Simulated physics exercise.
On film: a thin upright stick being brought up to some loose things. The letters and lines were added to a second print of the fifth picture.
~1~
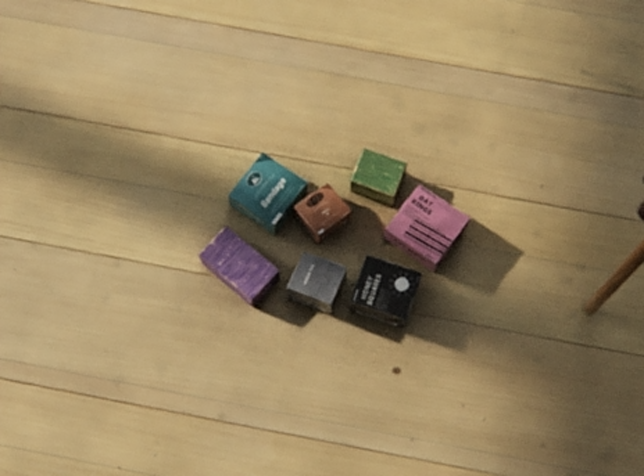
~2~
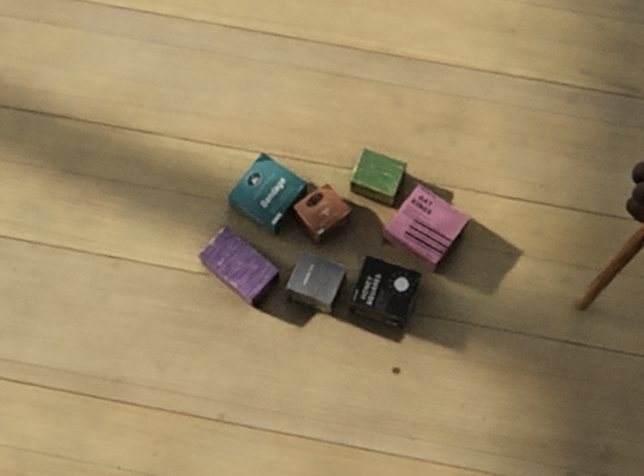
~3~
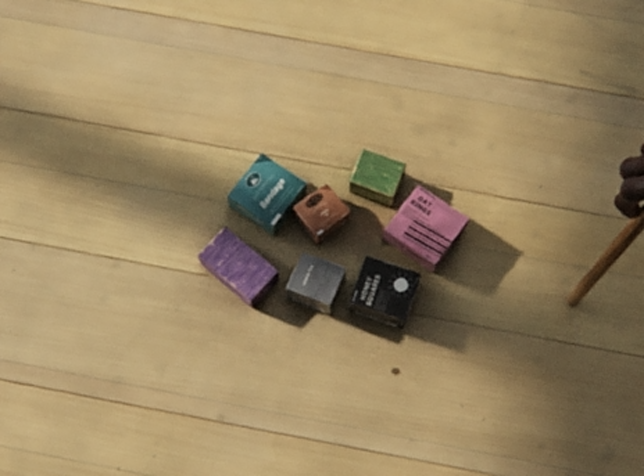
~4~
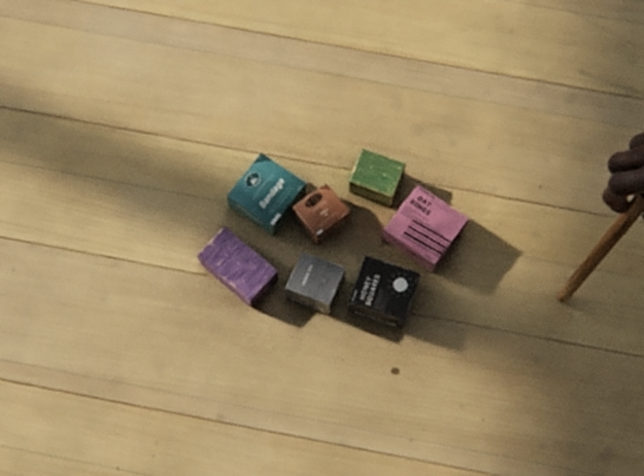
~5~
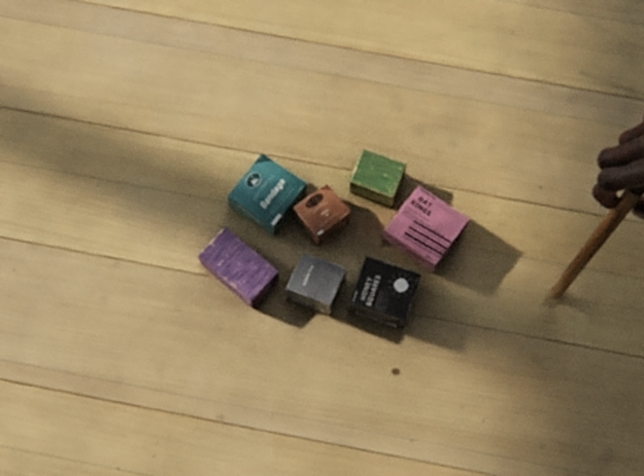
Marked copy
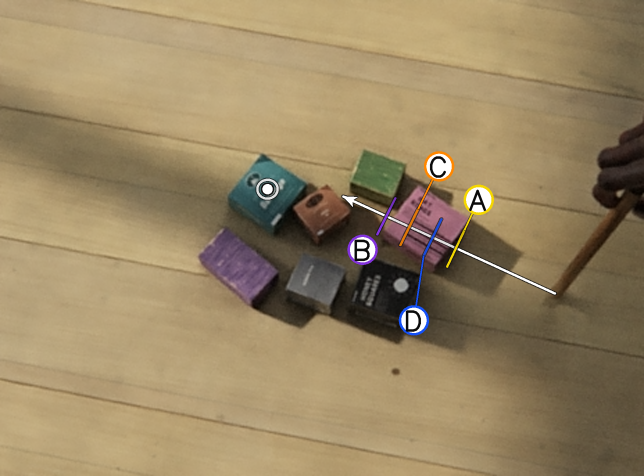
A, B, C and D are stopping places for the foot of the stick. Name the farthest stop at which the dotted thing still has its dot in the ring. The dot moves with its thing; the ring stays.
C.
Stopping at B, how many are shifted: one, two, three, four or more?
Four or more.
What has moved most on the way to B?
It is the pink packet.
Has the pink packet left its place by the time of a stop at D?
Yes.
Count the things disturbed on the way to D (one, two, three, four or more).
In all, two.
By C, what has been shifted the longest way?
The pink packet.
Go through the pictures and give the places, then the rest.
The first picture shows purple block (240, 266); green block (378, 177); grey packet (317, 283).
The second picture shows grey packet (317, 283); turquoise box (268, 193).
The third picture shows pink packet (426, 229); orange packet (322, 214).
The fourth picture shows black packet (384, 292); purple block (239, 267).
The fifth picture shows green block (378, 178); grey packet (316, 284); turquoise box (268, 194).
On the copy, A at (456, 248); B at (386, 216); C at (409, 227); D at (433, 237); the arrow from (555, 294) to (343, 196); the white dot at (267, 189).
On C. First, foot of the stick (501, 269).
Then, foot of the stick (447, 245); pink packet (414, 225).
Finally, foot of the stick (409, 228); pink packet (376, 207); green block (345, 157); the dot is still in its ring.
By contrast, A keeps the dot in but is short; B shifts the dotted thing to (250, 188); D keeps the dot in but is short.
